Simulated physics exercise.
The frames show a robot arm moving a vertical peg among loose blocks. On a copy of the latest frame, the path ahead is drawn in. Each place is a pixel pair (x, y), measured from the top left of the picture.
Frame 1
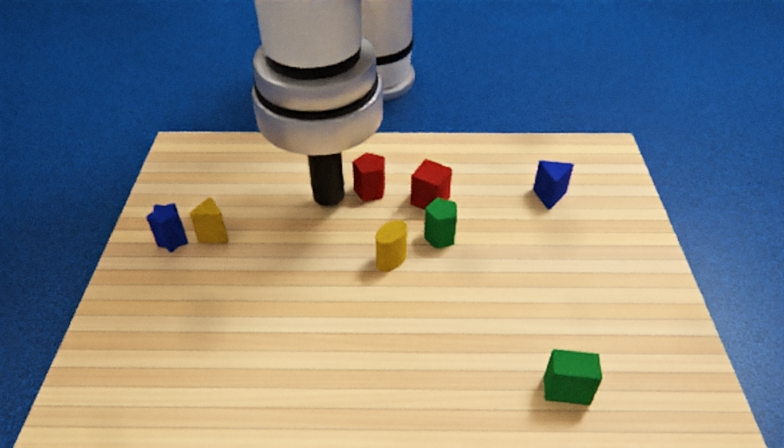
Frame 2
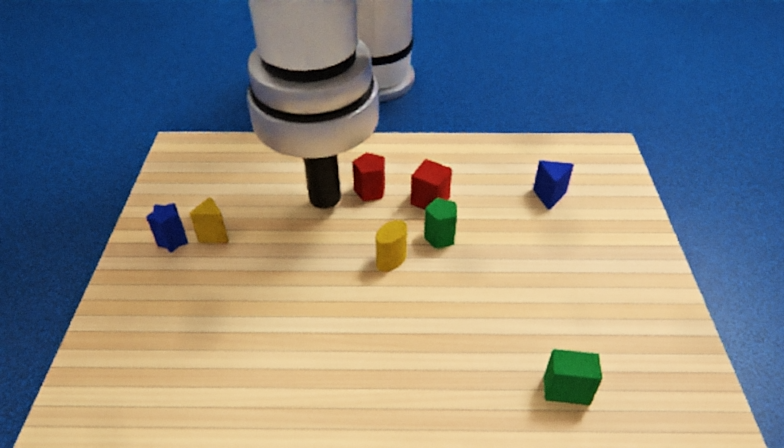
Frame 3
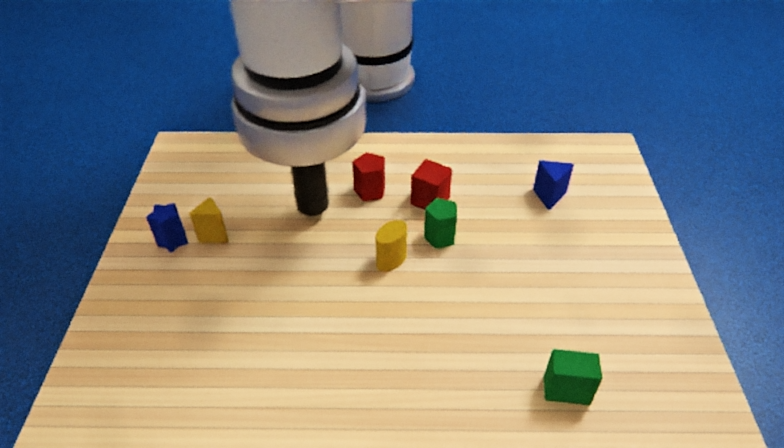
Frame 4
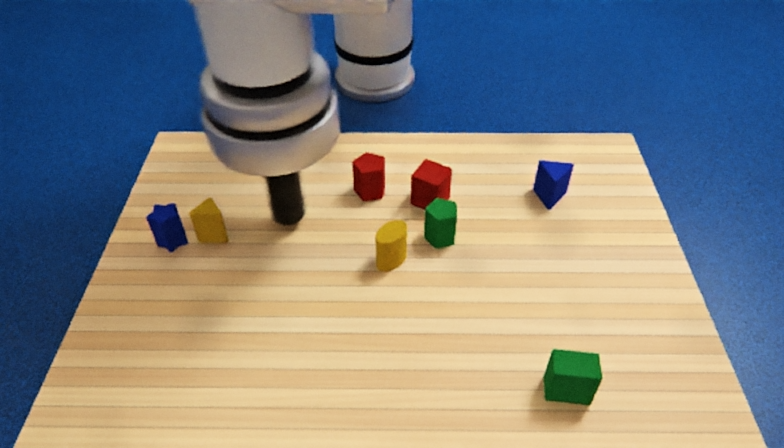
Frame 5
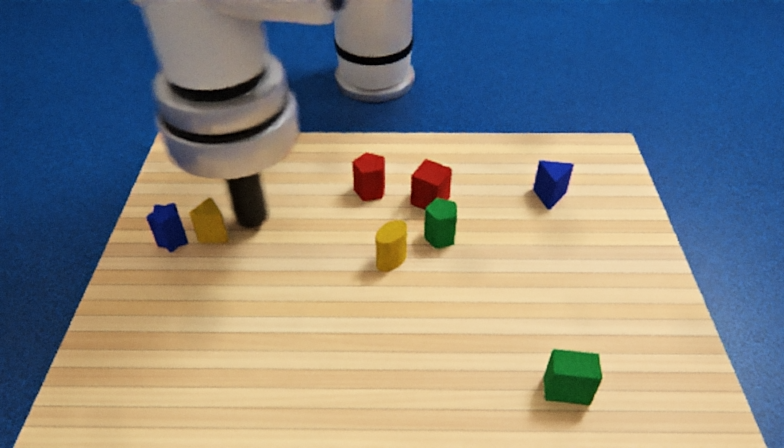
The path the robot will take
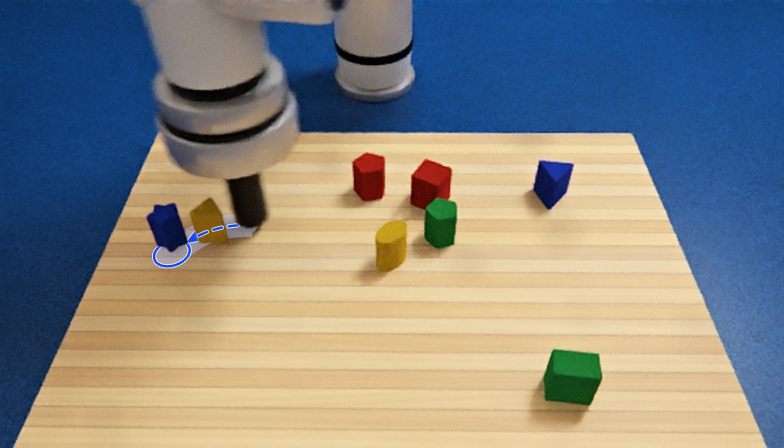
Robot arm moving its black peg left across a wooden board toward a yellow triangle, the scattered coloured blocks staying still.
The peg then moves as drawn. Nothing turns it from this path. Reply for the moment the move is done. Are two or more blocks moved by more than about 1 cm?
That would be a yes.
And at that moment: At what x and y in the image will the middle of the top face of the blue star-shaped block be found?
My best guess is (130, 221).
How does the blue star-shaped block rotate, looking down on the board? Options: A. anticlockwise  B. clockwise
Letter B.
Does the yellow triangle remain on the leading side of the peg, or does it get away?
Pushed ahead.
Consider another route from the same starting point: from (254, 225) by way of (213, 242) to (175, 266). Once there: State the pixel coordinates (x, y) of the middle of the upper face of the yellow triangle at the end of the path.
The point I'd pick in the picture is (135, 236).
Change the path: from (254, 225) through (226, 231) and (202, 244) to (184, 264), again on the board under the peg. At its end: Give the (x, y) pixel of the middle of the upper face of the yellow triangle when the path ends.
Put as a pixel place, it's (143, 240).
The line goes from (254, 225) by way of (225, 227) and (197, 237) to (172, 253).
What follows on the original path. Halfway along, peg (208, 223); blue star-shaped block (156, 213), turned 25° clockwise; yellow triangle (179, 218), turned 30° anticlockwise.
At the end, peg (169, 246); blue star-shaped block (130, 221), turned 95° clockwise; yellow triangle (145, 245), turned 50° anticlockwise.
